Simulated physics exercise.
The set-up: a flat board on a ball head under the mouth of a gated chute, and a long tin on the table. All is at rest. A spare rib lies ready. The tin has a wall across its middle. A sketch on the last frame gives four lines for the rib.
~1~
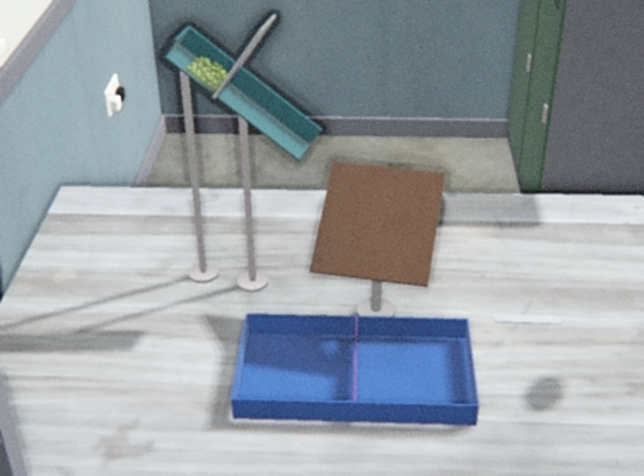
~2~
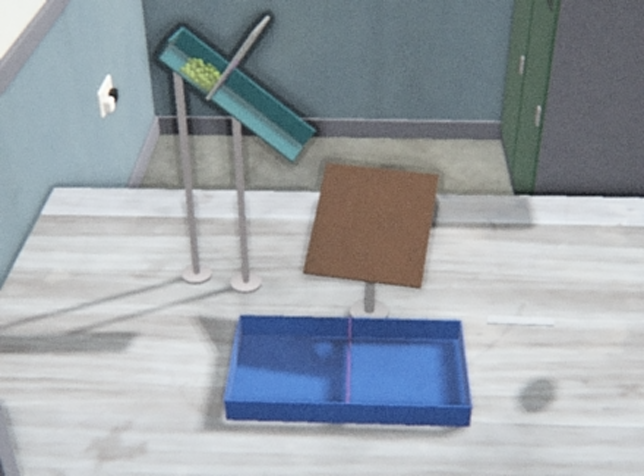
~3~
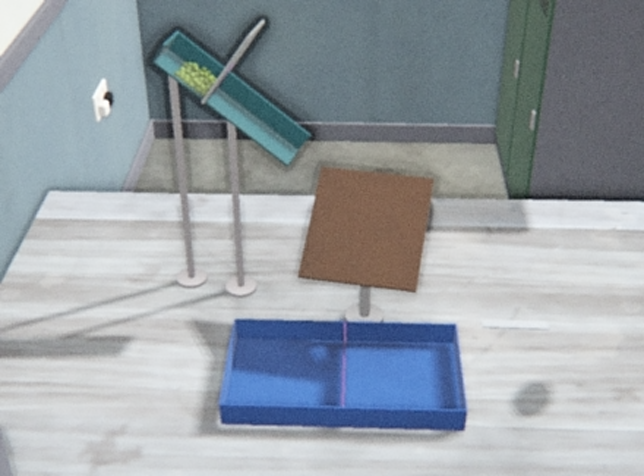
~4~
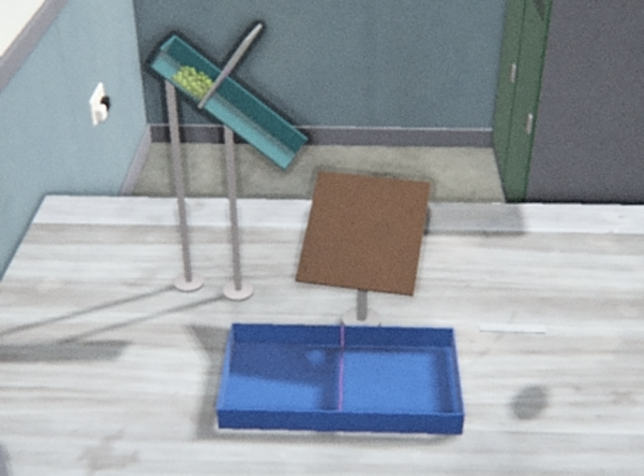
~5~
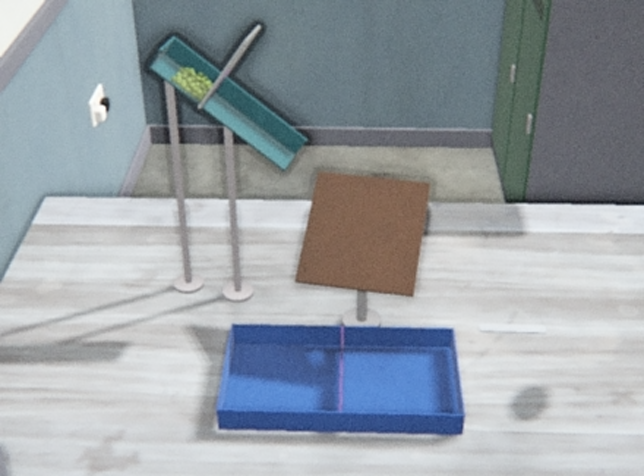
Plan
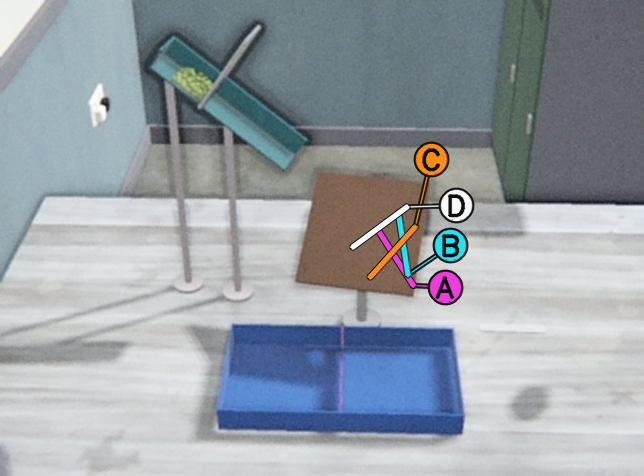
Only the camera moves, shifting slightly so that the whole scene slides a little left and then slightly down before settling, while every object stays at rest. The view looks down on a pale wood-grain table in a blue-grey room with a green-framed door. A teal chute holding green peas behind a grey gate slopes rightward on two posts, left of a tilted brown board above a divided blue tin.
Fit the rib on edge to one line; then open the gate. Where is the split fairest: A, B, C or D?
The answer is line C.
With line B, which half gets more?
Right.
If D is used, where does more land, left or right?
More lands on the left.
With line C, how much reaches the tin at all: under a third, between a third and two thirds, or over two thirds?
Over two thirds.
On the marked copy, line A from (378, 230) to (413, 285); line B from (398, 212) to (407, 274); line C from (415, 227) to (370, 276); line D from (407, 206) to (352, 247).
With A, of what is caught, about a tenth in the left half, the larger part in the right.
With B, of what is caught, about a tenth in the left half, almost all in the right.
With C, of what is caught, roughly half in the left half, roughly half in the right.
With D, of what is caught, the larger part in the left half, roughly a quarter in the right.
